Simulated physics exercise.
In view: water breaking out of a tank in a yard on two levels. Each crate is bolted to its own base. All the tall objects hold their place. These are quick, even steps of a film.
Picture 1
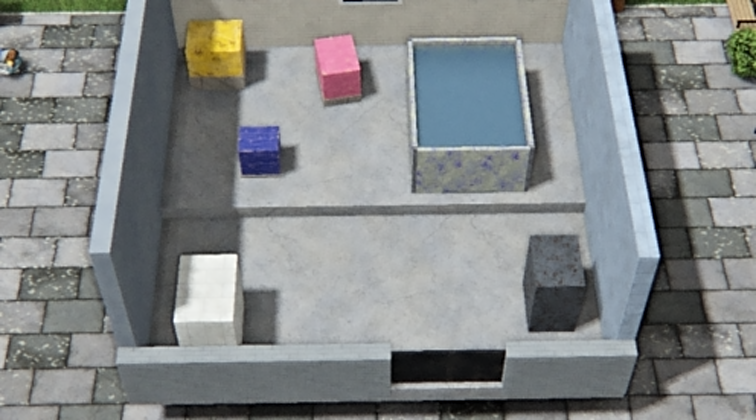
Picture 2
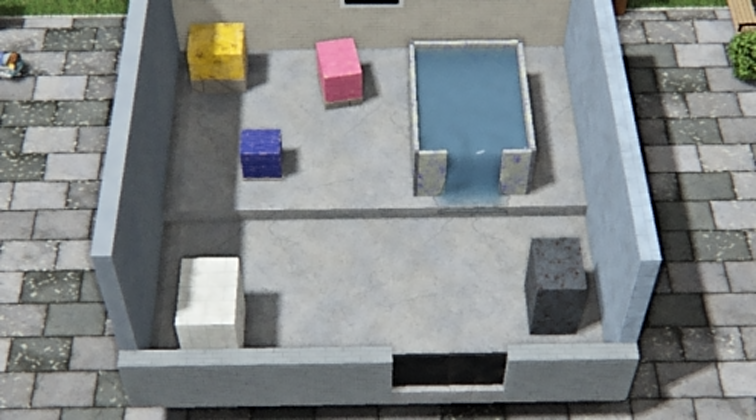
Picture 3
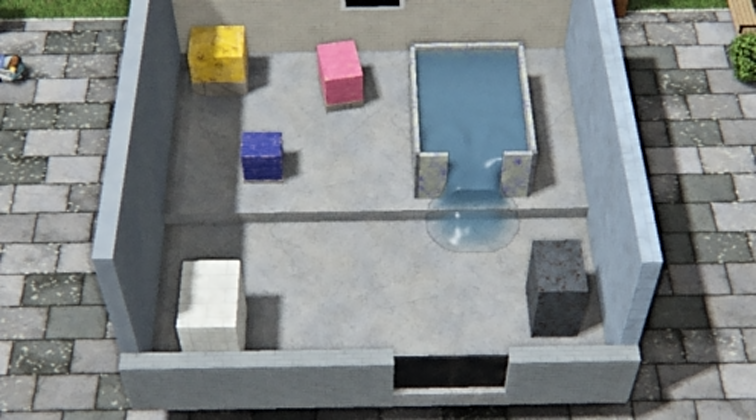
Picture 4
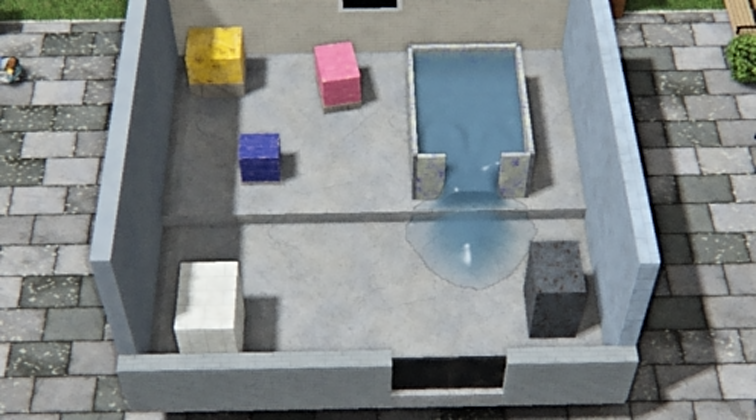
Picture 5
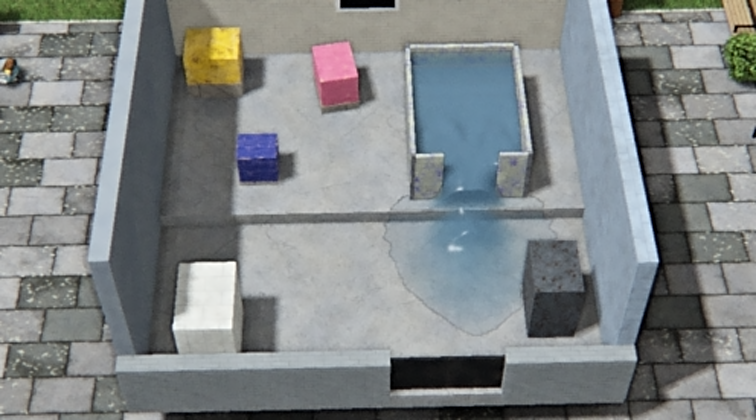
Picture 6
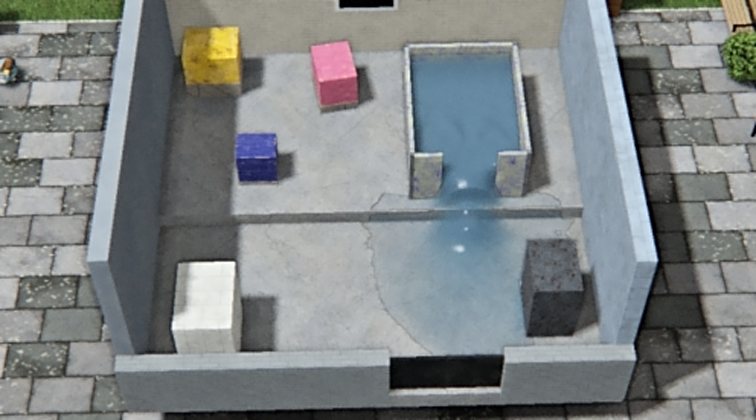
Water bursts through a gap in the front of a stone-rimmed tank at the upper right of a grey walled yard on two levels, seen from high above. Yellow, pink and blue blocks stand on the upper level, with a white block at lower left and a dark grey one at lower right. The water pours over the step and spreads across the lower floor, reaching around the dark block, while the blocks stay still and the view shifts very slightly.
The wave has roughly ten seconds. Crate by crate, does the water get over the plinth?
One by one: The blue crate keeps dry; the yellow crate keeps dry; the pink crate keeps dry.
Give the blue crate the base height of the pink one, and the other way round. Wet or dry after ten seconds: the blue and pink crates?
Then: The blue one keeps dry, the pink one stays dry.
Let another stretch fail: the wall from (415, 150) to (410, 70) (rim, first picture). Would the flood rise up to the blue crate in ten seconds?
My reading: The blue one is soaked.
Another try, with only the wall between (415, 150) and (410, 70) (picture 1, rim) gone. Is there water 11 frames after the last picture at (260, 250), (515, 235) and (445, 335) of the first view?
In that order: Under water, dry, free of water.
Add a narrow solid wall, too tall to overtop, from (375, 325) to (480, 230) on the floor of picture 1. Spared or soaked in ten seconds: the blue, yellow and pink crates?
Blue crate stays dry, yellow crate keeps dry, pink crate remains dry.
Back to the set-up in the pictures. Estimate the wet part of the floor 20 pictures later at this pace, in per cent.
Roughly 50 per cent.
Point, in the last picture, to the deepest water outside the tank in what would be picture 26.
I would point to (598, 374).
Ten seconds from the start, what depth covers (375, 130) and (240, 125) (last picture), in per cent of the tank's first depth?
In that order: 0 and 0 per cent.
A moment on, water covers 30 % of the floor; the blue crate not reached, the yellow crate not reached, the pink crate not reached.
Next, water covers 35 % of the floor; the blue crate not reached, the yellow crate not reached, the pink crate not reached.
Then, water covers 50 % of the floor; the blue crate not reached, the yellow crate not reached, the pink crate not reached.
Later, water covers 50 % of the floor; the blue crate not reached, the yellow crate not reached, the pink crate not reached.
In the end, water covers 50 % of the floor; the blue crate stayed above the water, the yellow crate stayed above the water, the pink crate stayed above the water.
